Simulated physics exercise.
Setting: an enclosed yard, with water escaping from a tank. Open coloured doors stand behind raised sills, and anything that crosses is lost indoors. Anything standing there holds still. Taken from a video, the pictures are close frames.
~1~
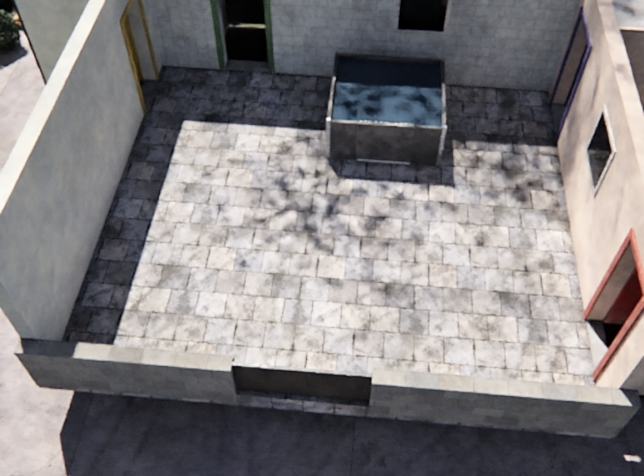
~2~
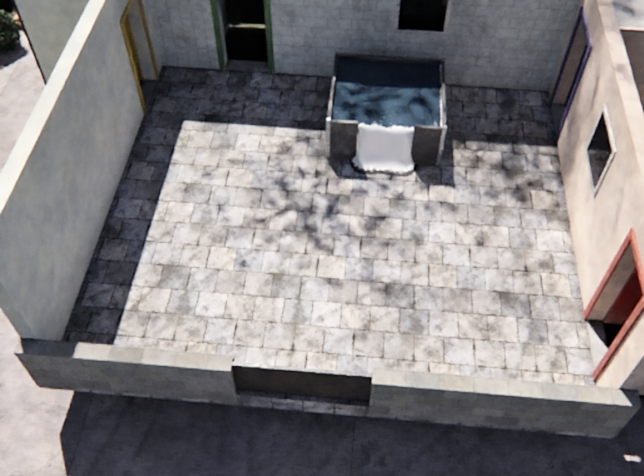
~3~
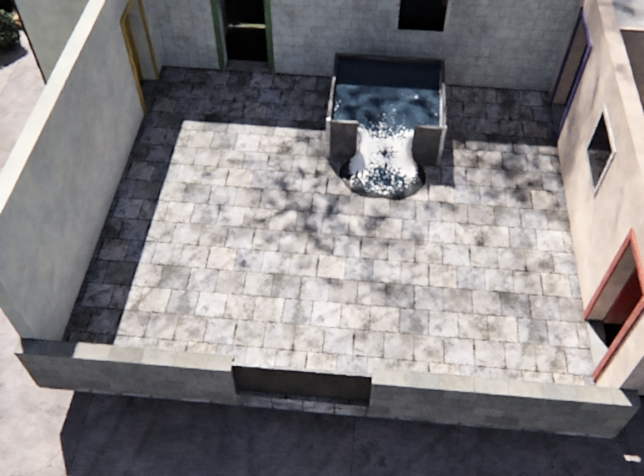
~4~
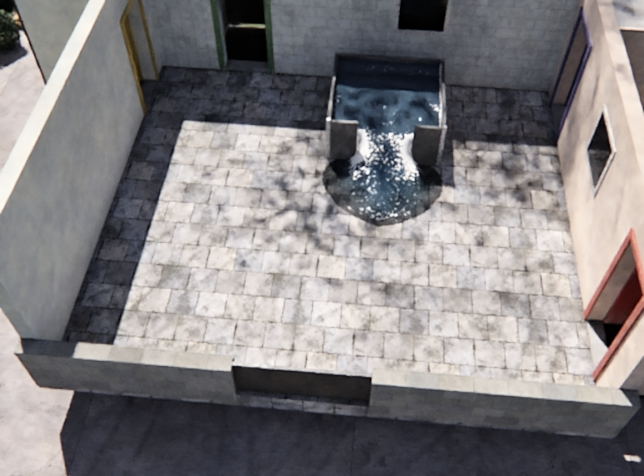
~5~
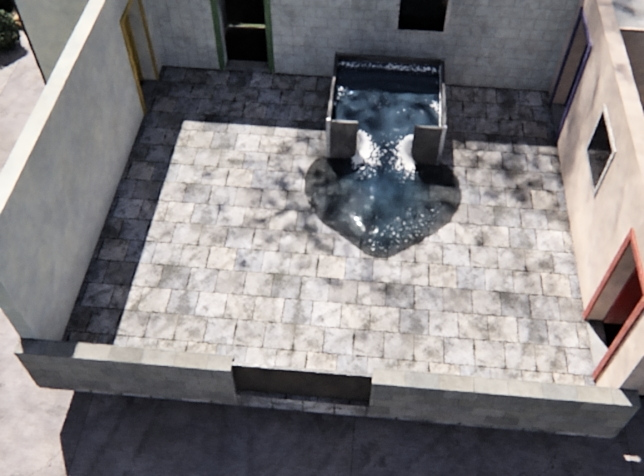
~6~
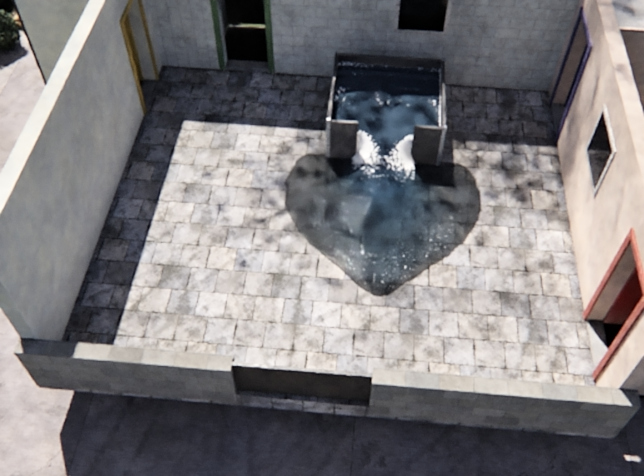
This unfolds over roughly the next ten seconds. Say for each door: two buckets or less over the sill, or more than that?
The yellow door keeps the inflow to two buckets or less; the green door keeps the inflow to two buckets or less; the blue door keeps the inflow to two buckets or less; the red door lets the inflow pass two buckets.
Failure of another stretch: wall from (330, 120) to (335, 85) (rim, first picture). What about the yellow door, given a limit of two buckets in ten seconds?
Note - yellow door: Past the mark.
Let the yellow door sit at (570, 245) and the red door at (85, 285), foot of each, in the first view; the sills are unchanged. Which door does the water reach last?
Going by the pictures, it's the green-painted one.
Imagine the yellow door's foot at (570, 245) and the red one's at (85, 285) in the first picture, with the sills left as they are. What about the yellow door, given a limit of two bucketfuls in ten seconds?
Yellow: Exceeds it.
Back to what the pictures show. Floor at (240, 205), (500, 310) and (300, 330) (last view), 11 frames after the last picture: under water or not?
First swamped, then swamped, then swamped.
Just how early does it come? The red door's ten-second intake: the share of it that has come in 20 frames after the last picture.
Near 20 in a hundred.
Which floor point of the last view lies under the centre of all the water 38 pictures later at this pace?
The balance point is around (354, 248).
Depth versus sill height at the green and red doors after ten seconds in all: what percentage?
In order: Roughly 80 and 190 in a hundred.
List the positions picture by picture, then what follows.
The first picture shows still water in the water tank at (388, 92).
In the second picture, water pours out at (384, 149) and has run to (411, 169).
In the third picture, the front is at (400, 196), out from the gap at (384, 149).
In the fourth picture, water pours out at (384, 150) and has run to (393, 221).
In the fifth picture, the front is at (384, 254), out from the gap at (384, 149).
In the sixth picture, water pours out at (384, 149) and has run to (382, 291).
A moment on, water covers 35 % of the floor; the yellow door not reached, the green door not reached, the blue door not reached, the red door not reached.
Next, water covers 50 % of the floor; the yellow door not reached, the green door not reached, the blue door not reached, the red door wet at the sill, nothing in.
Then, water covers 50 % of the floor; the yellow door not reached, the green door not reached, the blue door not reached, the red door over two buckets in.
Later, water covers 65 % of the floor; the yellow door not reached, the green door not reached, the blue door not reached, the red door far over two buckets in.
In the end, water covers 100 % of the floor; the yellow door wet at the sill, nothing in, the green door wet at the sill, nothing in, the blue door wet at the sill, nothing in, the red door far over two buckets in.
